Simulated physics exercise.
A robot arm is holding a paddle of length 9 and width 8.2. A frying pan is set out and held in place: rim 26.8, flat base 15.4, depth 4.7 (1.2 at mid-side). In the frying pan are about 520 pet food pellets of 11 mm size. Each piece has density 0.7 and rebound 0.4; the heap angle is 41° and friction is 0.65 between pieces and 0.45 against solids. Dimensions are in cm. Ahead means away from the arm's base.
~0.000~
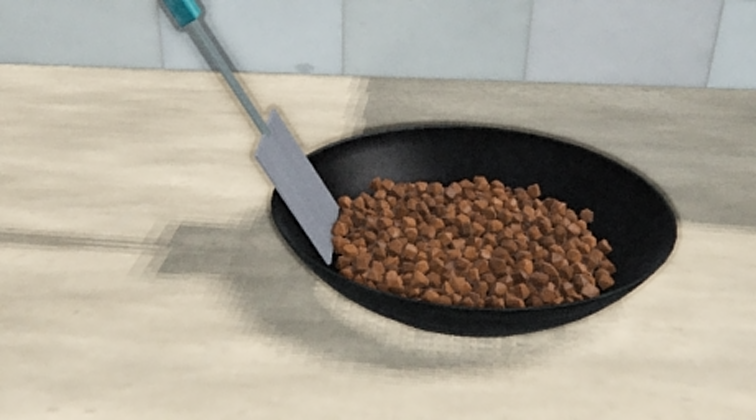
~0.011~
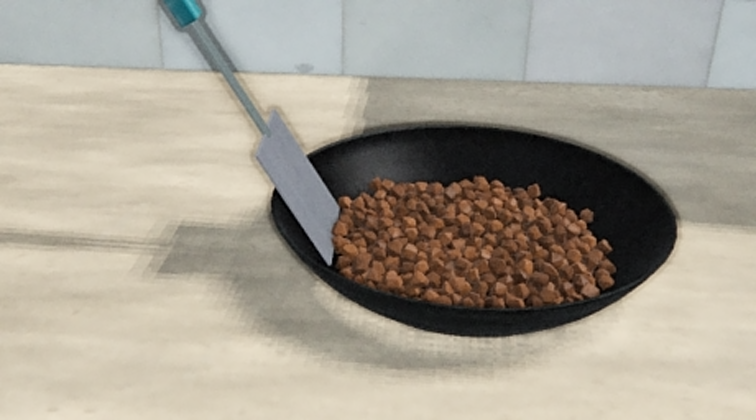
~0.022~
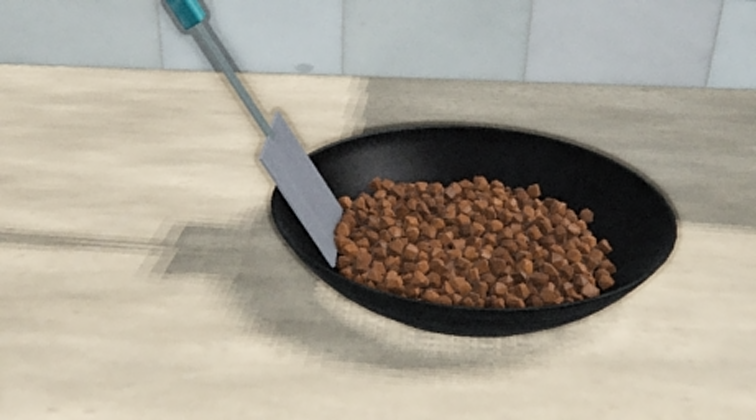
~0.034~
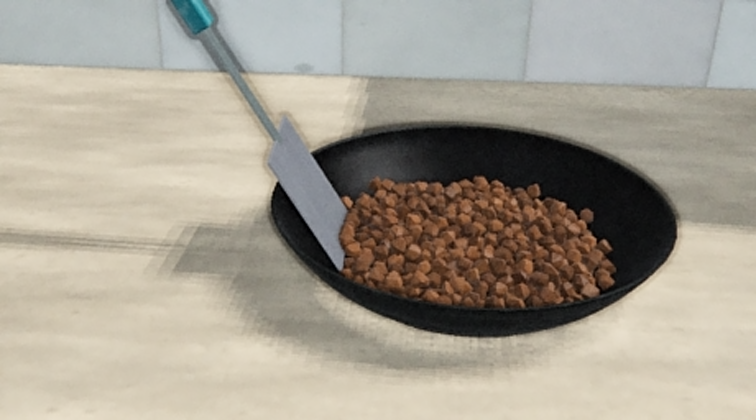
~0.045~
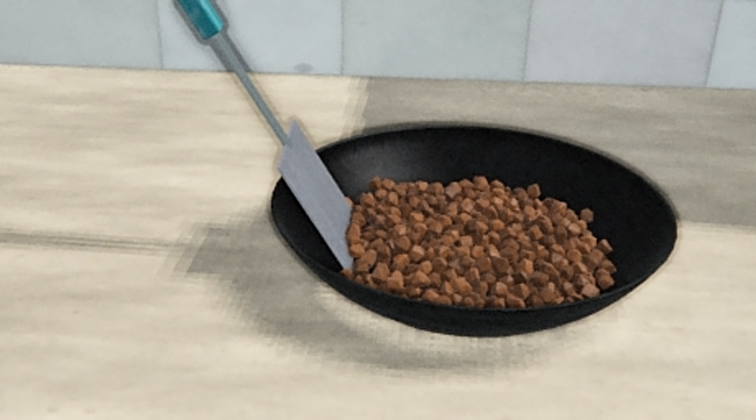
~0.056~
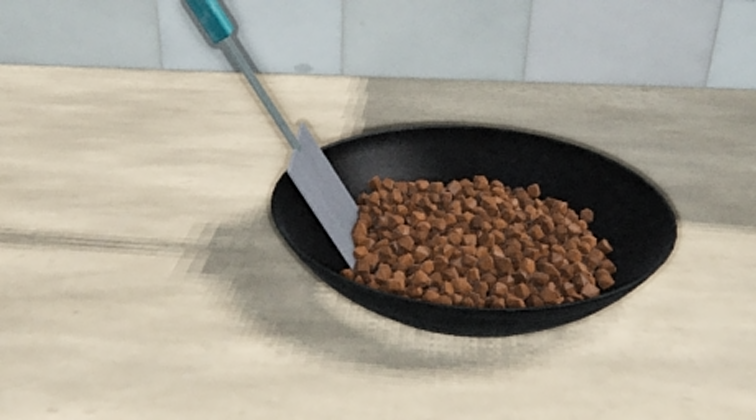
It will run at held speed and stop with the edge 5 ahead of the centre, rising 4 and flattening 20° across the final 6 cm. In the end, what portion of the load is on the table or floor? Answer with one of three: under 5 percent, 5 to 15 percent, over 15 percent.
Under 5 percent.
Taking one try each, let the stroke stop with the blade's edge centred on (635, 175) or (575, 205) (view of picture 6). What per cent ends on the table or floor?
First try about 35 percent, second about 5 percent.
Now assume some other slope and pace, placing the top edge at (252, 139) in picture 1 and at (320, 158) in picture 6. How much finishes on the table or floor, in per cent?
My guess would be close to 15 per cent.
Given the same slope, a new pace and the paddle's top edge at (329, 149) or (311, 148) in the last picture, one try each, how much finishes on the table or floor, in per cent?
Near 10 per cent in the first try and near 5 per cent in the second.
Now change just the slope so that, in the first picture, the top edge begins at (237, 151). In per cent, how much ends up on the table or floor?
Around 0 percent ends up on the table or floor.
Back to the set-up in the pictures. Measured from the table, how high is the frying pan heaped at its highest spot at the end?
About 6.0 centimetres.
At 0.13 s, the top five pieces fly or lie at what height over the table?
Around 4 cm above the table.
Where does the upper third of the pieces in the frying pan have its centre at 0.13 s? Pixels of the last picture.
Centre estimated at around (515, 233).
After 0.13 s, sloping 59°, highest piece 4 above the table; 517 in the frying pan.
After 0.21 s, sloping 50°, highest piece 5 above the table; 517 in the frying pan.
After 0.45 s, sloping 39°, highest piece 5 above the table; 517 in the frying pan.
After 1.50 s, sloping 39°, highest piece 5 above the table; 517 in the frying pan.
At rest, 517 in the frying pan. That is 0 % on the table or floor.
